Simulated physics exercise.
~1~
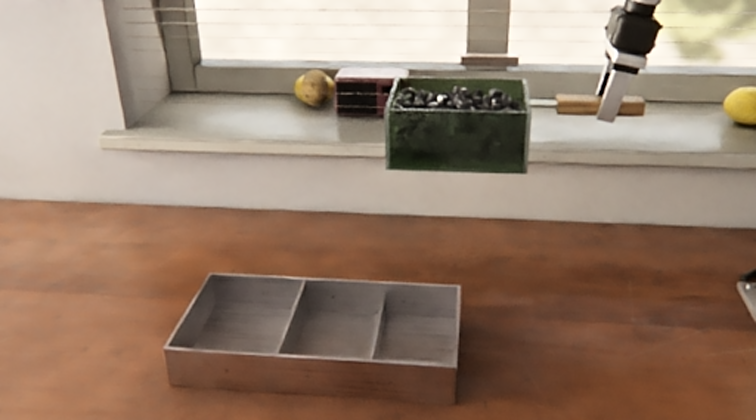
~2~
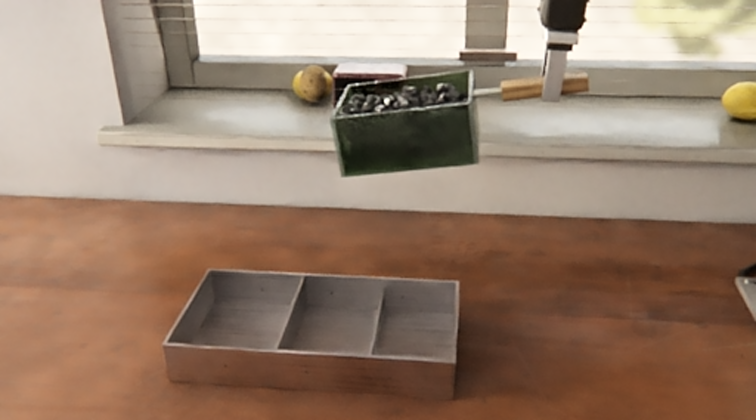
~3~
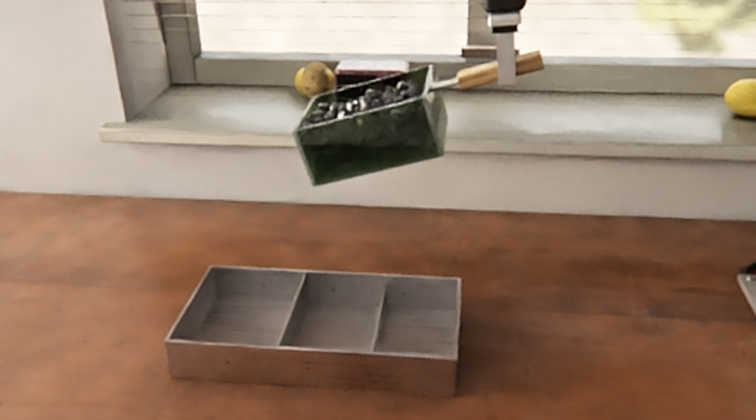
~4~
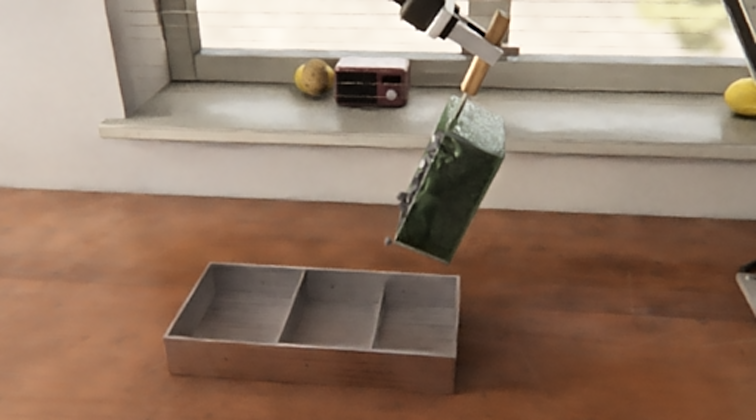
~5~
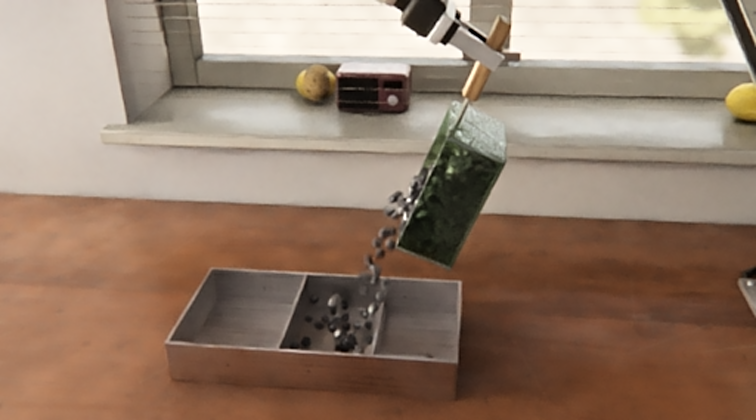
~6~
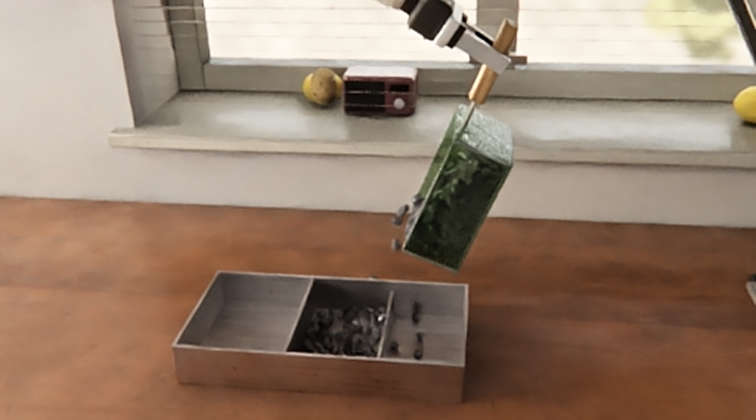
On a wooden table by a windowsill, a robot arm carried a green box of small dark pebbles left by its handle, then tipped it steeply over a three-part tray, spilling pebbles mostly into the middle section, with a few in the right one.
